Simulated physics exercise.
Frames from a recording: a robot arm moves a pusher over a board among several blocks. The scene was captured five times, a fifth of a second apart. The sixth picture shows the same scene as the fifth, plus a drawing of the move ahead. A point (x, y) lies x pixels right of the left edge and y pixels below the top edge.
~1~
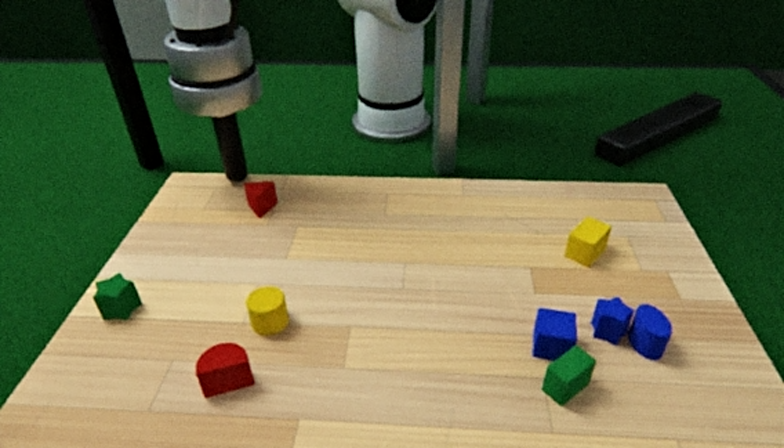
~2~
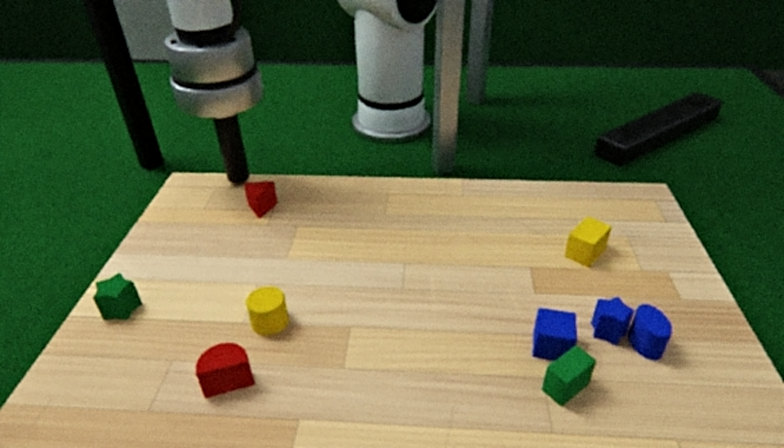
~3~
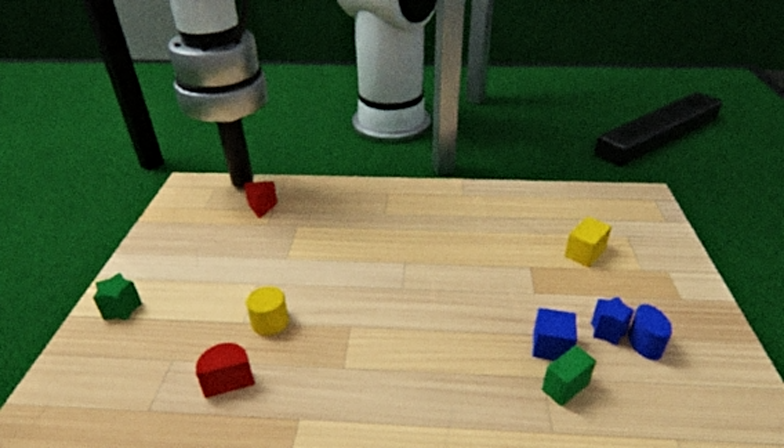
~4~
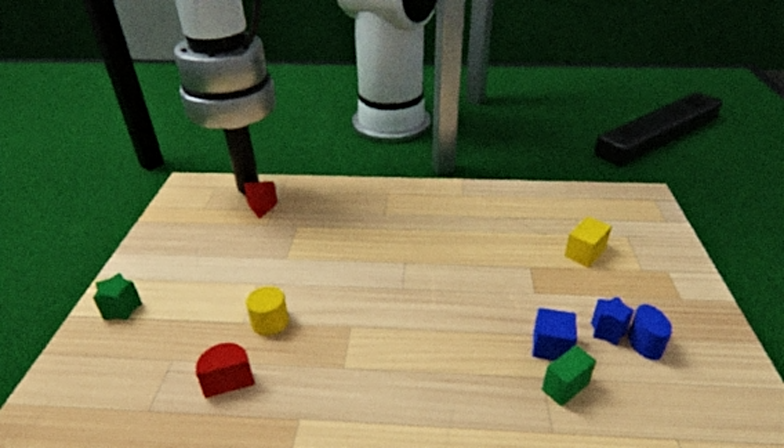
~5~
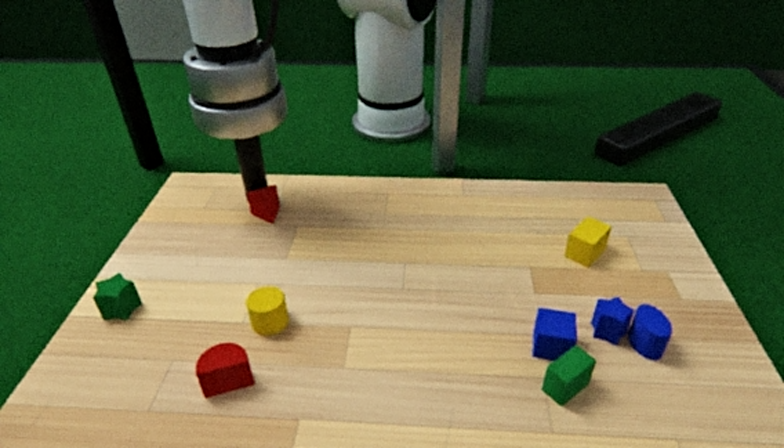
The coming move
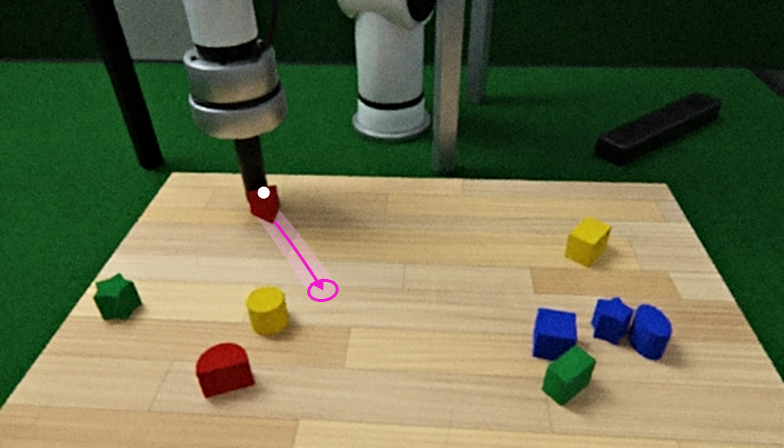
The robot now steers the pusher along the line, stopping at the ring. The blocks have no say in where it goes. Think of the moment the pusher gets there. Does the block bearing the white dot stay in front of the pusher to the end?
Yes, that is what happens.
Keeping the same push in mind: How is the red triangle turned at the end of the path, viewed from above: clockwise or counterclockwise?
It is turned anticlockwise.
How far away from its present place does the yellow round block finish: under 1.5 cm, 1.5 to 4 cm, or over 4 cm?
Displacement: Within 1.5 cm.
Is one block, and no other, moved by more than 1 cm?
Going by the path, yes.
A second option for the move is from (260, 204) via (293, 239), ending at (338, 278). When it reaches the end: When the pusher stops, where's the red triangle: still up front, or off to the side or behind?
The block sits ahead of the pusher.
The line goes in a line from (260, 204) to (323, 290); the dot is on the red triangle.
What follows on the original path. One third of the way, pusher at (279, 224); red triangle at (287, 217), turned 15° anticlockwise.
Two thirds of the way, pusher at (300, 252); red triangle at (312, 246), turned 25° anticlockwise.
At the end, pusher at (322, 285); red triangle at (339, 279), turned 35° anticlockwise; yellow round block unmoved.
